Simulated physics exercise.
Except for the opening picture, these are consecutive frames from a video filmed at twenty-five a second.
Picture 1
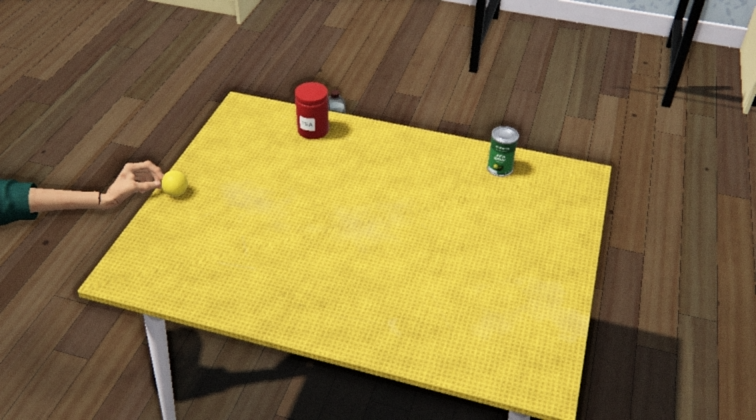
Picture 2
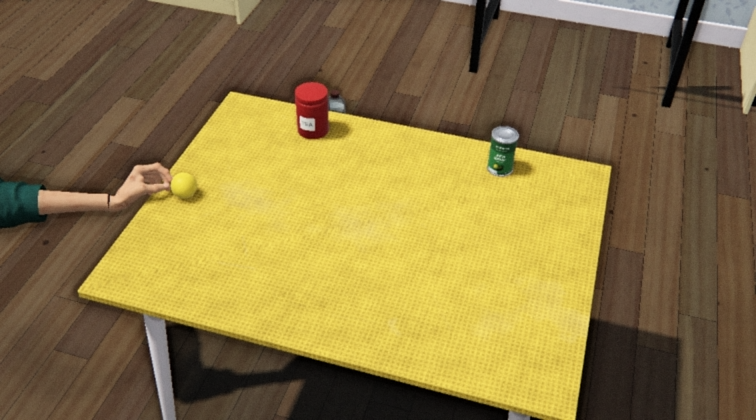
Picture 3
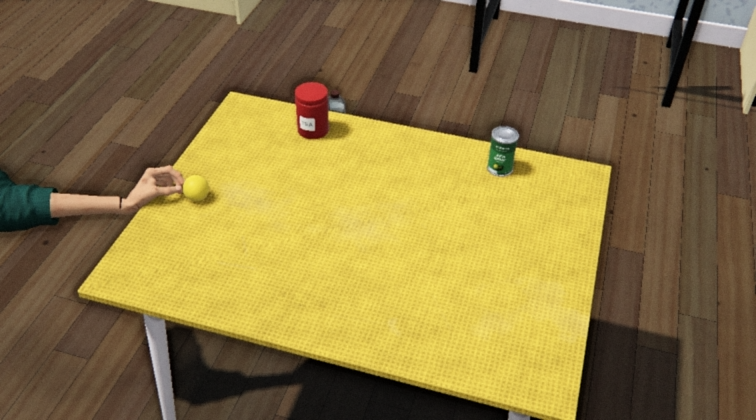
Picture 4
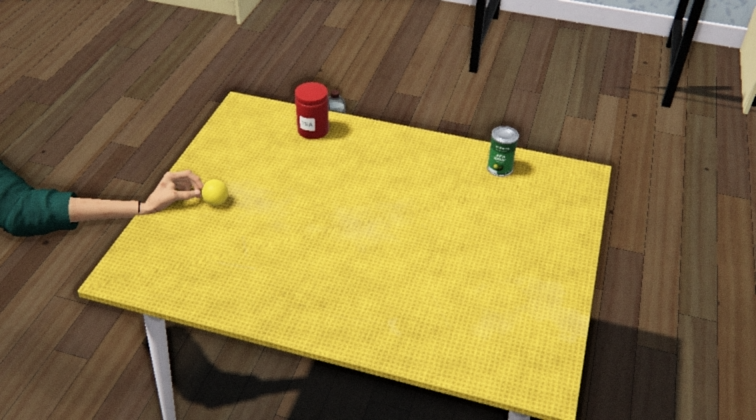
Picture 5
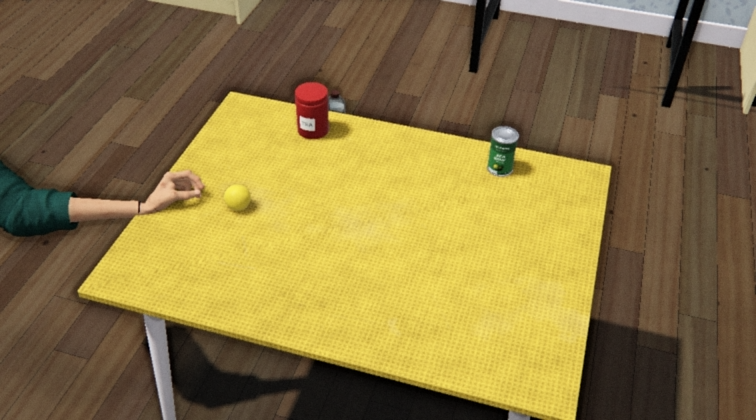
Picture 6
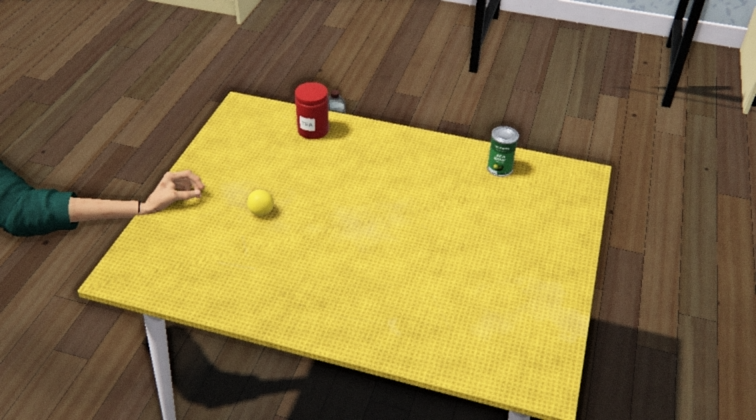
At the start, a hand at the left edge of a yellow table holds a yellow lemon, with a red container and a green can standing toward the back. The hand pushes the lemon rightward, then stays still with fingers curled as the lemon rolls away from it across the tabletop.
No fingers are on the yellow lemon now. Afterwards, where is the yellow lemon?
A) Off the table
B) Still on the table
Off the table.
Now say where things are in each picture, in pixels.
In the first picture, under the hand; yellow lemon (175, 183).
In the second picture, under the hand; yellow lemon (184, 186).
In the third picture, under the hand; yellow lemon (196, 188).
In the fourth picture, yellow lemon (215, 193).
In the fifth picture, yellow lemon (238, 198) shifted about its own width.
In the sixth picture, yellow lemon (261, 203) shifted well along.
Then, 0.20 s on from there, yellow lemon shifted well along near (375, 228).
Then, 0.50 s on from there, yellow lemon shifted well along near (549, 268).
Then, 0.70 s on from there, yellow lemon now off the table.
Then, 1.00 s on from there, things are still on the move.
In the end, off the table, yellow lemon.
